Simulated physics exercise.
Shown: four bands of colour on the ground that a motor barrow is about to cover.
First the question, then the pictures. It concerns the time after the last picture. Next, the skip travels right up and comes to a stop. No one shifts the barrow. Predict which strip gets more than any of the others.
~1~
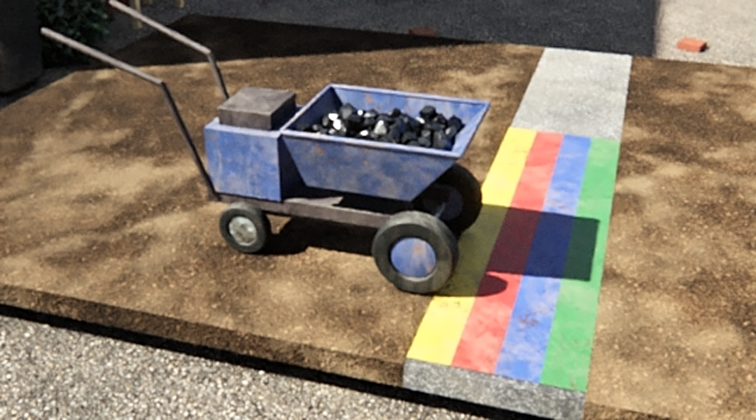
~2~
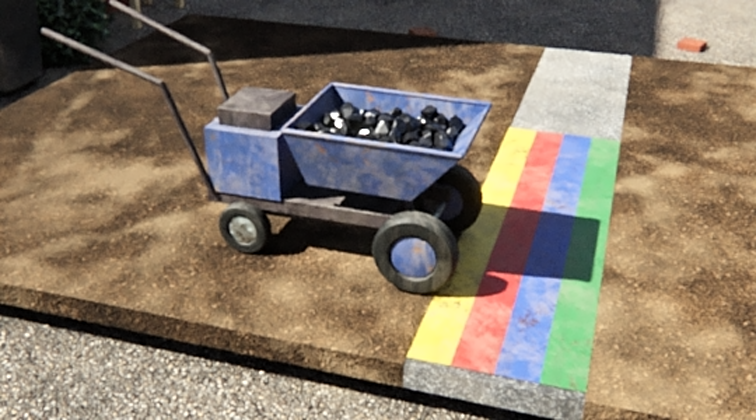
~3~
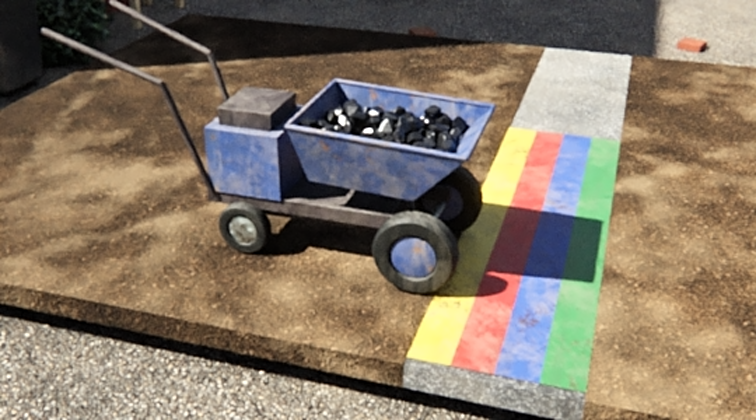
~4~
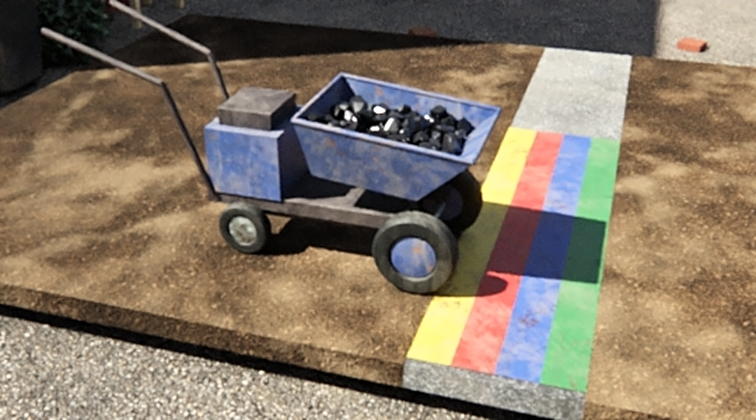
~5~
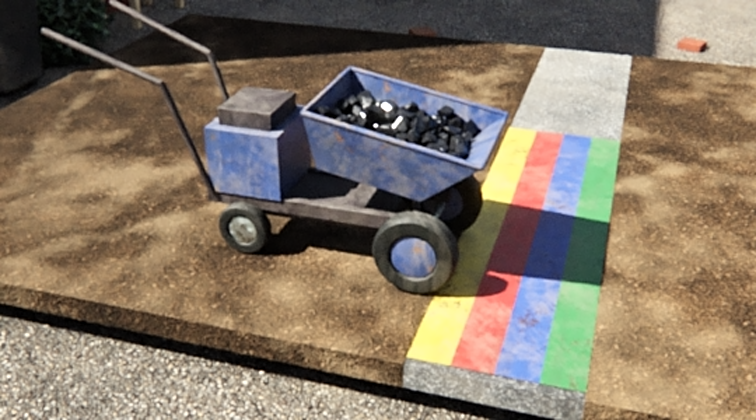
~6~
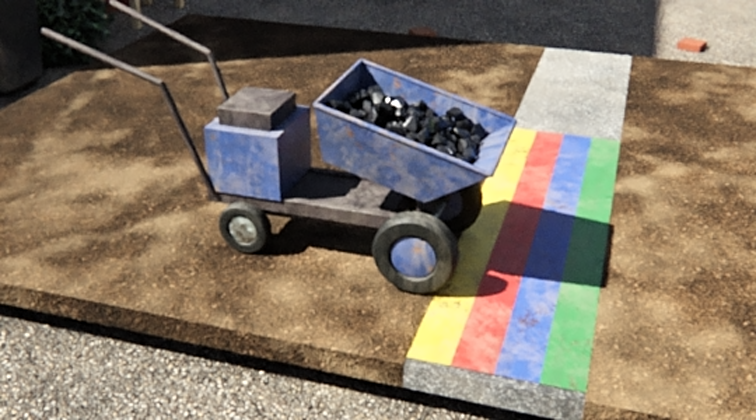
The green strip gets the most.
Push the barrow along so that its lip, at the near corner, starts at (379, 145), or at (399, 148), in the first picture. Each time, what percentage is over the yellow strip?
20 % then 0 %.
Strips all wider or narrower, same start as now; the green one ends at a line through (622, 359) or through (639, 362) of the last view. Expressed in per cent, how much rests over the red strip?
Roughly 0 % and 10 %.
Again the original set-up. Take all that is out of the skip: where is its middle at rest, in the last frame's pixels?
Once nothing moves, the middle sits near (585, 280).
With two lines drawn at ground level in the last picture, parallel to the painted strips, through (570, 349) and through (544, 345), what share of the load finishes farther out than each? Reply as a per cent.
40 % and 70 %, in that order.
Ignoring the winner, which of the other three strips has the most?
Rank 2: That blue strip.
Shortly afterwards, skip tipped steeply; the whole lot in the skip.
Next, skip tipped steeply; the bulk in the skip; only a few over the blue strip; a little over the green strip; only a few falling; only a few off the paint.
Some moments later, skip tipped right over; near a quarter in the skip; only a few over the red strip; a little over the blue strip; near a third over the green strip; near a quarter off the paint.
In the end, skip tipped right over; a little in the skip; none at all over the yellow strip; only a few over the red strip; near a quarter over the blue strip; near a third over the green strip; near a quarter off the paint.
